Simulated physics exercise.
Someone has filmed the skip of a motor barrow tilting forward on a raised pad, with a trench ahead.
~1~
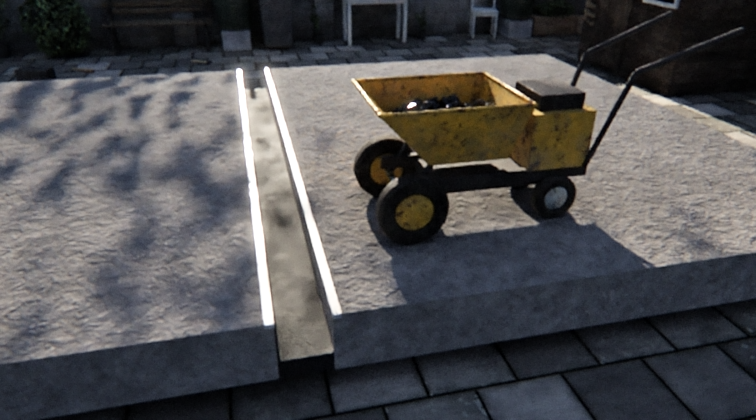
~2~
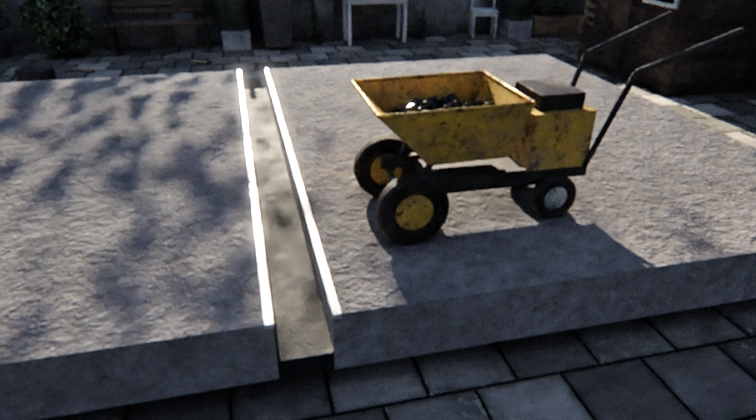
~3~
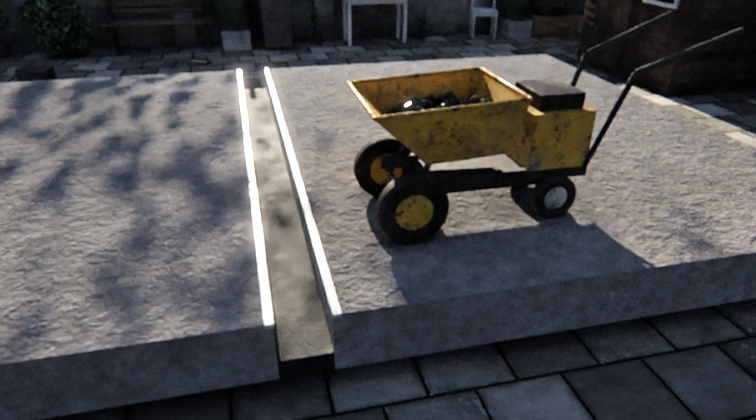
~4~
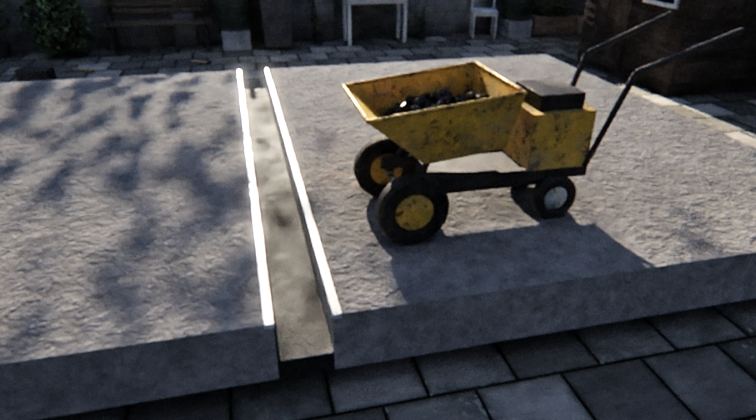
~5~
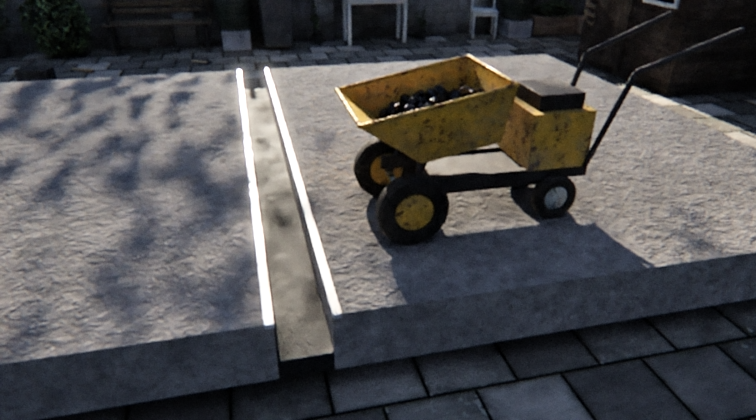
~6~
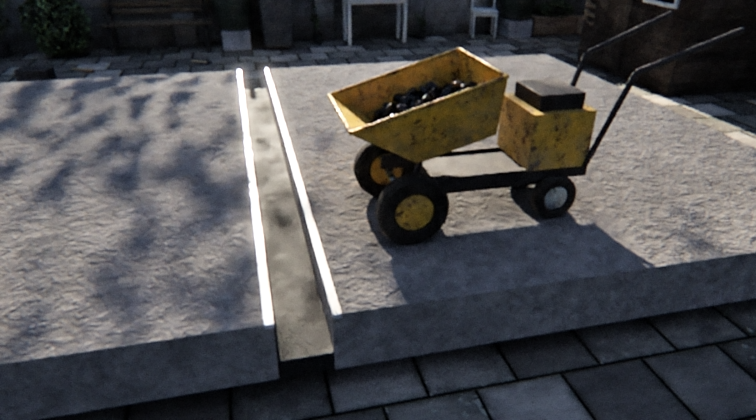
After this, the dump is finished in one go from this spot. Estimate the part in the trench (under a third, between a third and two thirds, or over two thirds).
The trench ends with more than two thirds of it.
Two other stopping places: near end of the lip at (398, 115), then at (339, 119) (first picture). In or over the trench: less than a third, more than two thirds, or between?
The first try: Over two thirds. The second: Under a third.
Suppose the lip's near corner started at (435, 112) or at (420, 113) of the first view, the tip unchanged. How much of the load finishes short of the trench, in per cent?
About 30 and 10 per cent.
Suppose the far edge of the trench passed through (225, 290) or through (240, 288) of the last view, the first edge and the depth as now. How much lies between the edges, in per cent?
Near 100 % and 100 %.
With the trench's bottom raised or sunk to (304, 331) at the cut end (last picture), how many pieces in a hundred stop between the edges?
About 60 per cent.
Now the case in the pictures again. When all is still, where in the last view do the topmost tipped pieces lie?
Near (222, 237).
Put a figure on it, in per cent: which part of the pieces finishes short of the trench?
About 0 per cent.
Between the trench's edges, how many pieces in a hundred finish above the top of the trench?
Close to 0 per cent.
Soon, skip tipped steeply; all in the skip.
A while on, skip tipped right over; most in the skip; a small part in or heaped over the trench; a stray few beyond it.
Towards the end, skip tipped right over; a stray few in the skip; most in or heaped over the trench; a small part beyond it.
Finally, skip tipped right over; most in or heaped over the trench; a small part beyond it.
